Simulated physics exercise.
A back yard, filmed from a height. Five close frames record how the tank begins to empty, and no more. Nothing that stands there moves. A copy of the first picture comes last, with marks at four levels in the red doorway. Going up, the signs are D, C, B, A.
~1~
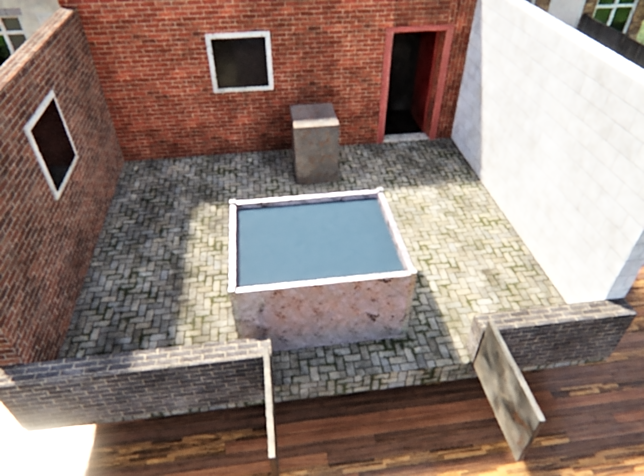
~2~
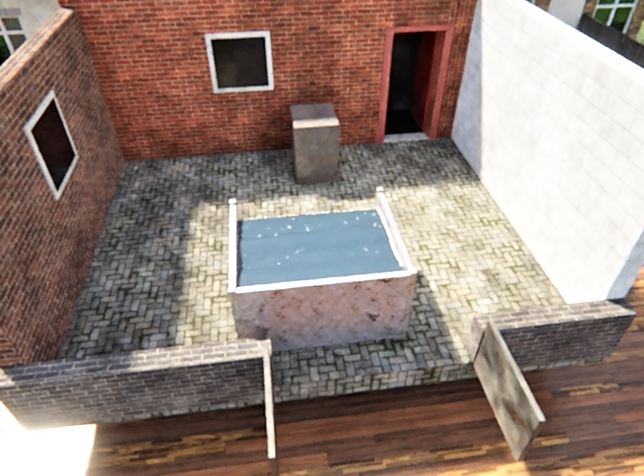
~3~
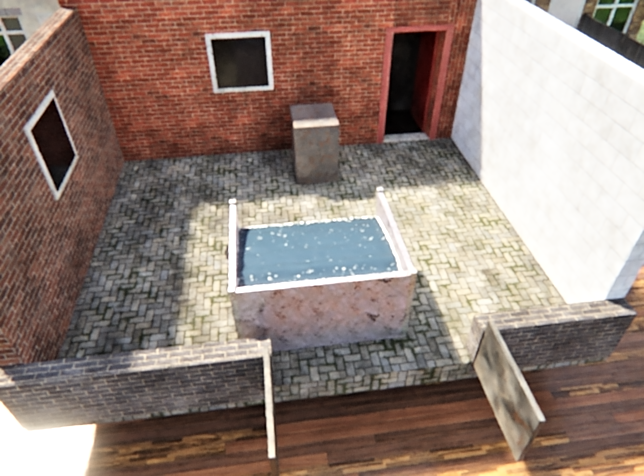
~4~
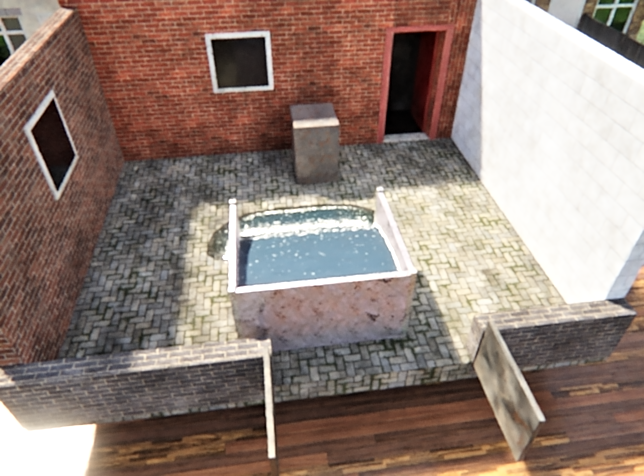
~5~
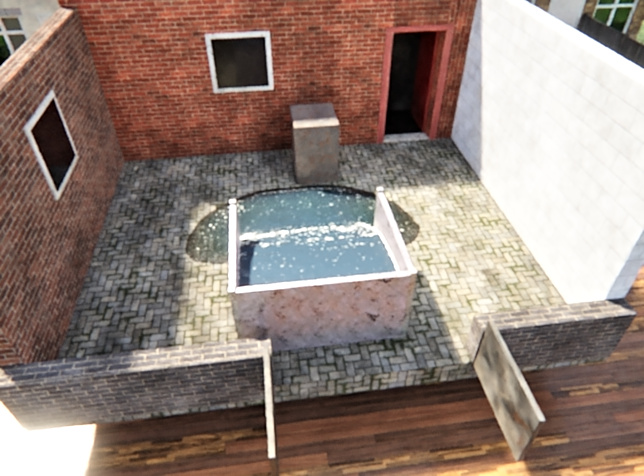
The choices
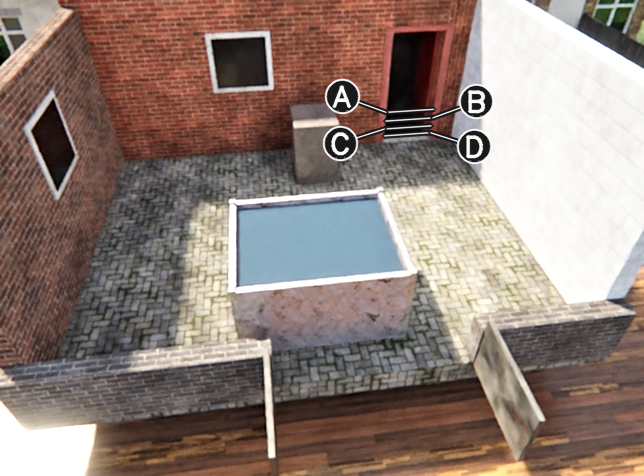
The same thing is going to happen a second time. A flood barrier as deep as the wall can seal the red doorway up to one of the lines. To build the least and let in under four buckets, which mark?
The limit is C.
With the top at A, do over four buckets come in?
No.
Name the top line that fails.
The answer is D.
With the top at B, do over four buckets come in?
No, that is safe.
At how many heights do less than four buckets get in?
Three of them.
On the marked copy, A at (410, 110); B at (409, 119); C at (408, 127); D at (407, 134); from the bottom up D, C, B, A.
Choosing A, nothing gets over.
Choosing B, nothing gets over.
Choosing C, a splash gets over, under a bucket.
Choosing D, about 10 bucketfuls get in.
